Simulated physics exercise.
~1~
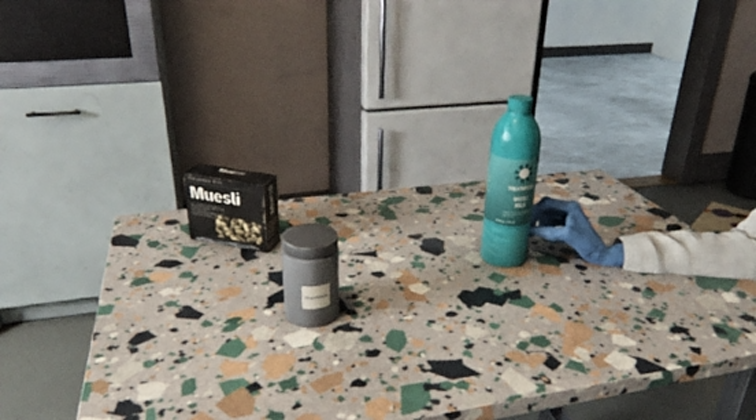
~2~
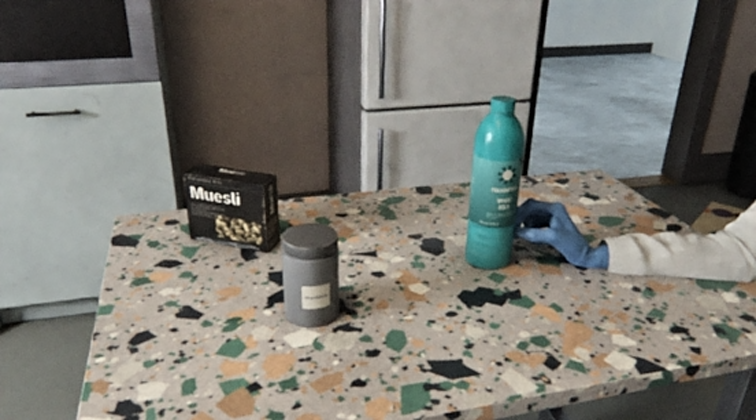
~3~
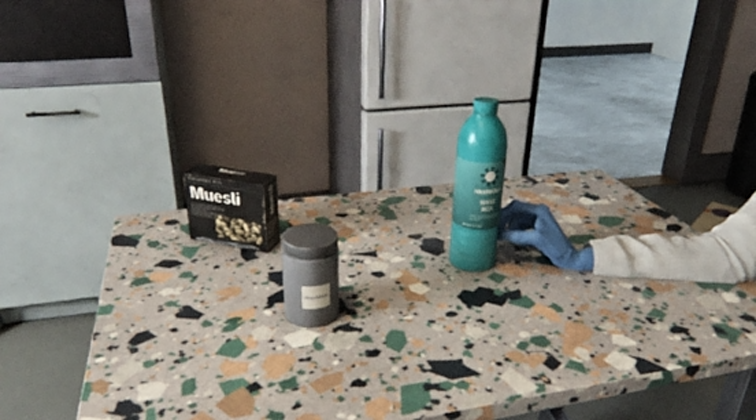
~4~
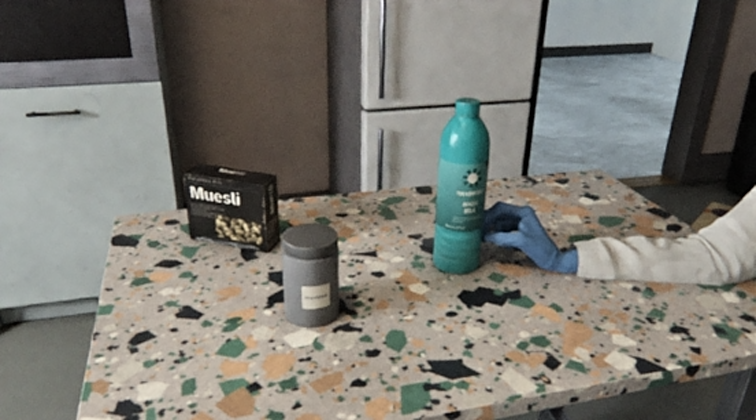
A blue-gloved hand in a white sleeve pushes a tall turquoise bottle leftward in small steps across a speckled countertop, while a black muesli packet and a lidded grey jar stay put. The bottle ends upright, nearer the jar, with the fingers still beside it.
